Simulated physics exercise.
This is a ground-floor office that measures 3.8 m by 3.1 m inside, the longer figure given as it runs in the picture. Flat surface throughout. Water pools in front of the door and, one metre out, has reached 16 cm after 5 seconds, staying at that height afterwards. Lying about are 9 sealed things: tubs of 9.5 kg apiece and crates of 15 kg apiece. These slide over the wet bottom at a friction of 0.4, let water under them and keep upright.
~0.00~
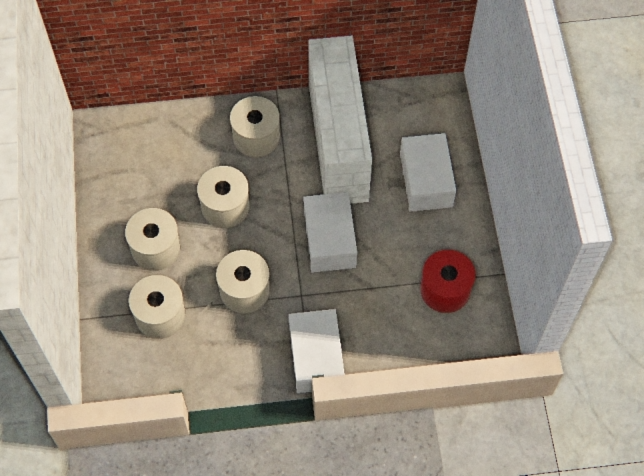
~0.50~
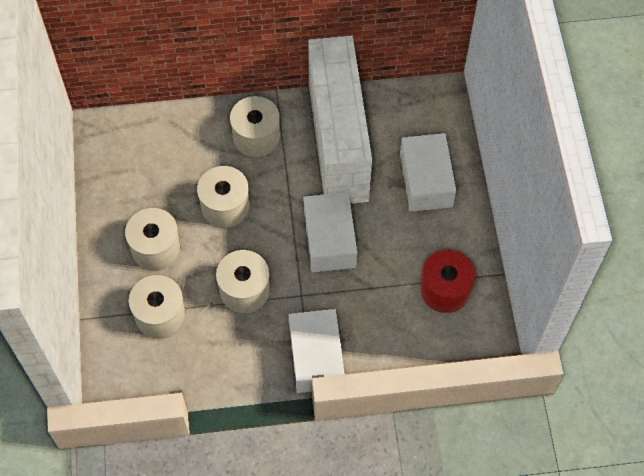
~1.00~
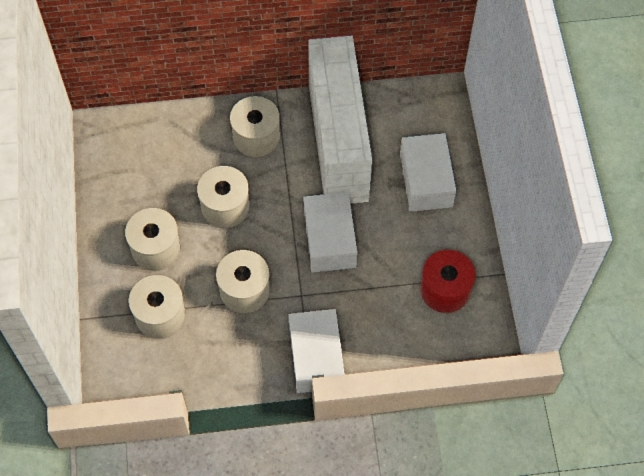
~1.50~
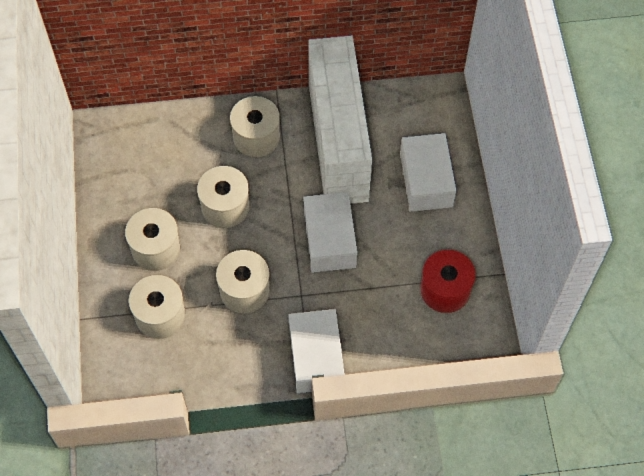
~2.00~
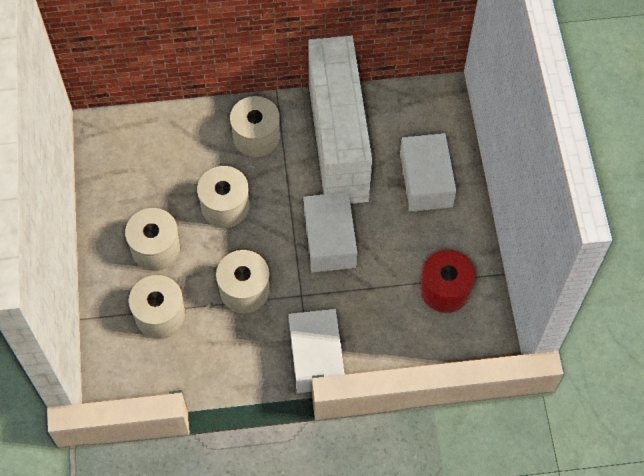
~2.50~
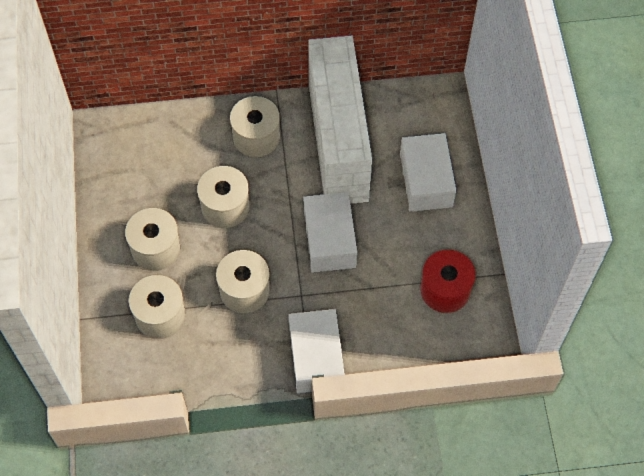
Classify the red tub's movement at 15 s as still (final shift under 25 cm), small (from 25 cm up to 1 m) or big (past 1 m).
Small.
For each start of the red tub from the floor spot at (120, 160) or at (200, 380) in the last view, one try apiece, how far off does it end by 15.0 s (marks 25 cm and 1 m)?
In that order: It goes a long way; it goes a long way.
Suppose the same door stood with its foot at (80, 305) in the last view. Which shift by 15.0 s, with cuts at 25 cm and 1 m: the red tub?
The red tub covers a long distance.
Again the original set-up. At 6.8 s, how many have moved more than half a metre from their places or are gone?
I count 1.
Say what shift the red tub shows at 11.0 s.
Shift: About 0 cm.
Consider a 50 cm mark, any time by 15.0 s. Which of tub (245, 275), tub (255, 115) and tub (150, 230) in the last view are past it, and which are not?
In turn: Beyond, beyond, beyond.
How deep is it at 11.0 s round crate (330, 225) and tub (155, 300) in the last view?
Around 4 cm and 8 cm.
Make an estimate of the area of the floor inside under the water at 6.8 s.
7.5 m2.
After 3.5 s the red tub is near (449, 273), 0.0 m from its start, aground; 0 afloat.
After 6.8 s the red tub is near (449, 273), 0.0 m from its start, aground; 1 afloat.
After 11.0 s the red tub is near (449, 273), 0.0 m from its start, aground; 5 afloat.
After 15.0 s the red tub is near (452, 316), 0.4 m from its start, afloat; 8 afloat.
